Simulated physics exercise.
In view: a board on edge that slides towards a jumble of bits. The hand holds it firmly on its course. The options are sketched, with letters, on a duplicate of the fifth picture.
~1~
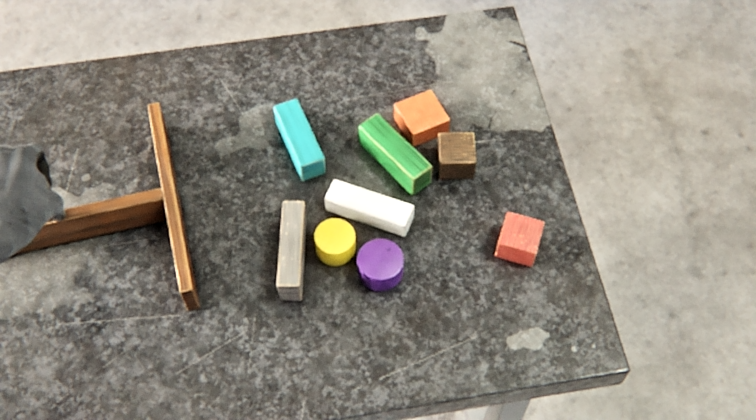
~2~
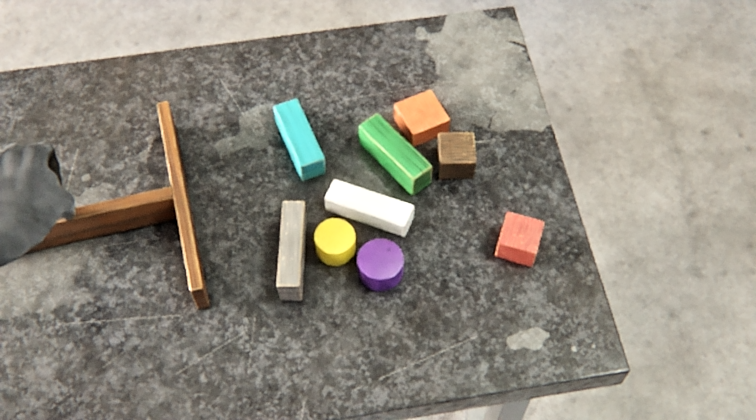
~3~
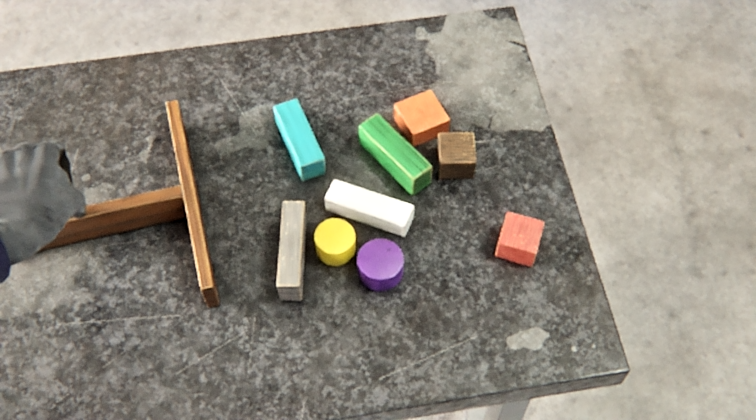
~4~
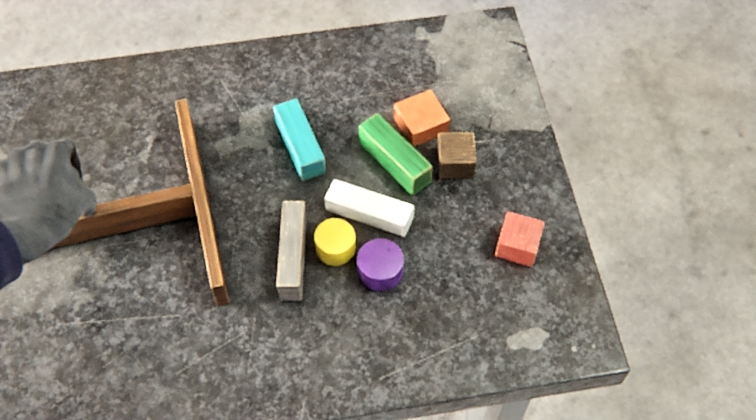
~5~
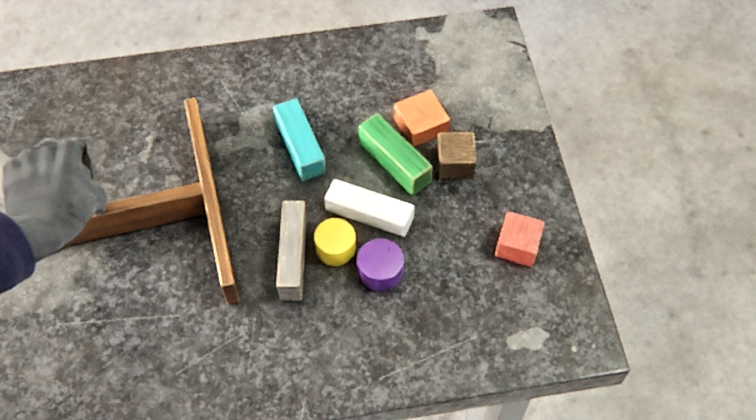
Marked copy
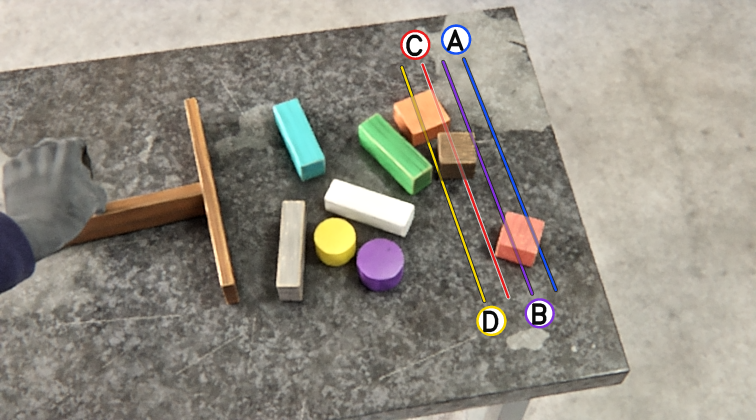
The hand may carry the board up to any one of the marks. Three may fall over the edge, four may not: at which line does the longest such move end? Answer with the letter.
Line A.
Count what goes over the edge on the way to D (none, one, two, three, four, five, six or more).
By then, none.
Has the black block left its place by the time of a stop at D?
Yes.
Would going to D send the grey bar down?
No.
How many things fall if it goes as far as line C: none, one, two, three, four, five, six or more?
By then, none.
On the marked copy, A at (506, 166); B at (484, 169); C at (462, 172); D at (440, 175).
Taking A. A third of the way, board (316, 171); purple tin (393, 266); turquoise stick (324, 136).
Two thirds of the way, board (424, 156); red block (538, 235); black block (508, 134).
When it is over, board (506, 144); black block over the edge; red block over the edge; two fallen.
As for the rest, B is within the limit but short; C is within the limit but short; D is within the limit but short.
